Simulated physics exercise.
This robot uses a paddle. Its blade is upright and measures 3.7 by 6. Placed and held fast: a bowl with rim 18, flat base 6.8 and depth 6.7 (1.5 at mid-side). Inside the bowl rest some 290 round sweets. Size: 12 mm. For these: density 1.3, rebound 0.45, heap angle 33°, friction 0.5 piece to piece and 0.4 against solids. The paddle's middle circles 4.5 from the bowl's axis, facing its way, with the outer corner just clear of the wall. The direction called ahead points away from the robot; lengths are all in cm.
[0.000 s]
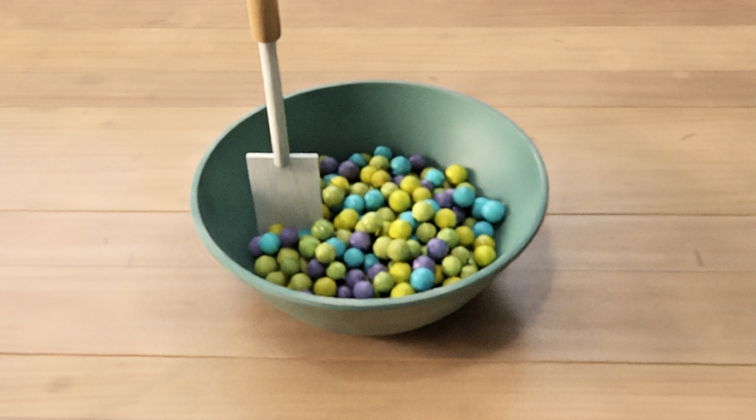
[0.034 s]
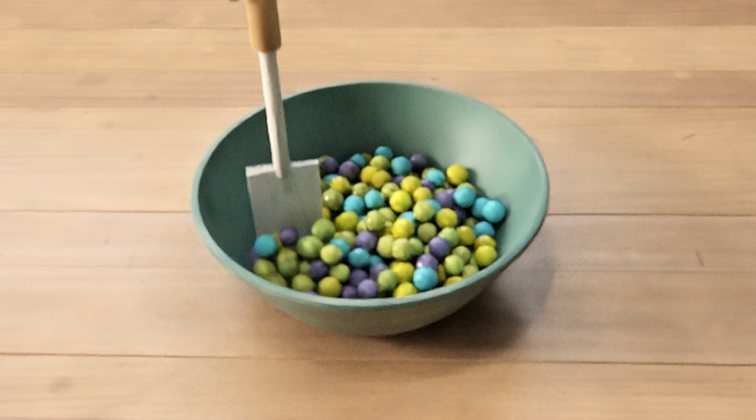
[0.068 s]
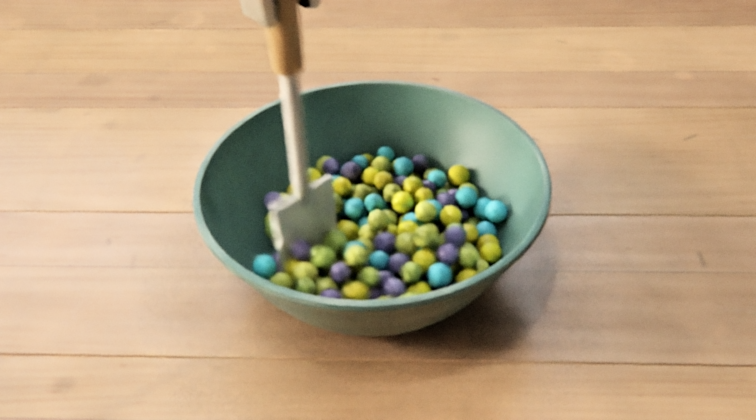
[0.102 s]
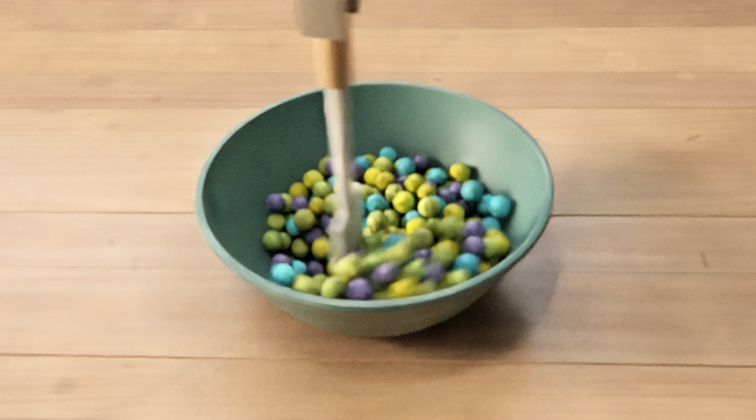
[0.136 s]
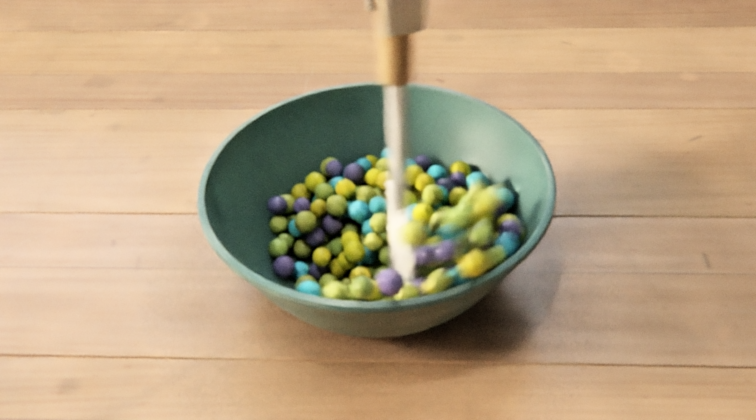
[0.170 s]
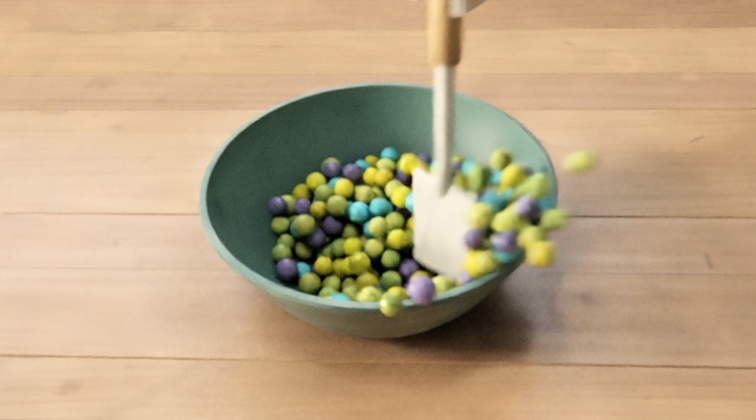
The clip opens on a paddle with a wooden handle standing at the left side of a green bowl of yellow-green, blue and purple balls. It turns and sweeps along the near side toward the right, pushing balls ahead of it, until several fly up over the right rim.
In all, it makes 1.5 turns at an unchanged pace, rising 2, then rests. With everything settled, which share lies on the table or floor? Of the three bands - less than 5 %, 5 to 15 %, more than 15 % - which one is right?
The right band is more than 15 %.
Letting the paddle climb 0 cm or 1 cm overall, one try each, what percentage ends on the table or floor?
Roughly 40 and 35 per cent.
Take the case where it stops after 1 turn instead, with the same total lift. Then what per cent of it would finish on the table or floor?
Roughly 15 percent would end up there.
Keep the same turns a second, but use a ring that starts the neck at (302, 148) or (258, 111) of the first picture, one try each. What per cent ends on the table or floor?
Near 10 per cent and near 10 per cent, in that order.
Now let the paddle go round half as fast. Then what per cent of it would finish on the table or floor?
Roughly 5 per cent.
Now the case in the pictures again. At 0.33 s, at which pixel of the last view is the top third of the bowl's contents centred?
Around pixel (317, 146).
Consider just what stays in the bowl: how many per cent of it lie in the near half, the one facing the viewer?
Near 50 per cent of what stays in the bowl.
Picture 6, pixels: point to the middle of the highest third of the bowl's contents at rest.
Centre of top third: Approx. (381, 237).
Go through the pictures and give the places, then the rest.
In the first frame, paddle neck at (279, 132), 0° round; upper third of the load around (380, 223), from x 260 to 495, top at y 155; 290 in the bowl.
In the second frame, paddle neck at (279, 142), 14° round; upper third of the load around (378, 232), from x 260 to 495, top at y 155.
In the third frame, paddle neck at (300, 167), 45° round; upper third of the load around (383, 247), from x 265 to 495, top at y 155.
In the fourth frame, paddle neck at (344, 182), 77° round; upper third of the load around (404, 251), from x 270 to 500, top at y 155.
In the fifth frame, paddle neck at (399, 179), 109° round; upper third of the load around (445, 236), from x 275 to 515, top at y 155.
In the sixth frame, paddle neck at (444, 160), 140° round; upper third of the load around (479, 214), from x 280 to 580, top at y 155; 283 in the bowl, 7 in flight or on the tool.
After 0.33 s, 293° round, highest piece 10 above the table; 247 in the bowl, 20 on the table or floor, 23 in flight or on the tool.
After 0.50 s, 85° round, highest piece 9 above the table; 226 in the bowl, 53 on the table or floor, 11 in flight or on the tool.
After 0.78 s, 180° round, highest piece 6 above the table; 220 in the bowl, 69 on the table or floor, 1 in flight or on the tool.
After 1.48 s, 180° round, highest piece 5 above the table; 220 in the bowl, 70 on the table or floor.
At rest, 220 in the bowl, 70 on the table or floor. That is 24 % on the table or floor.
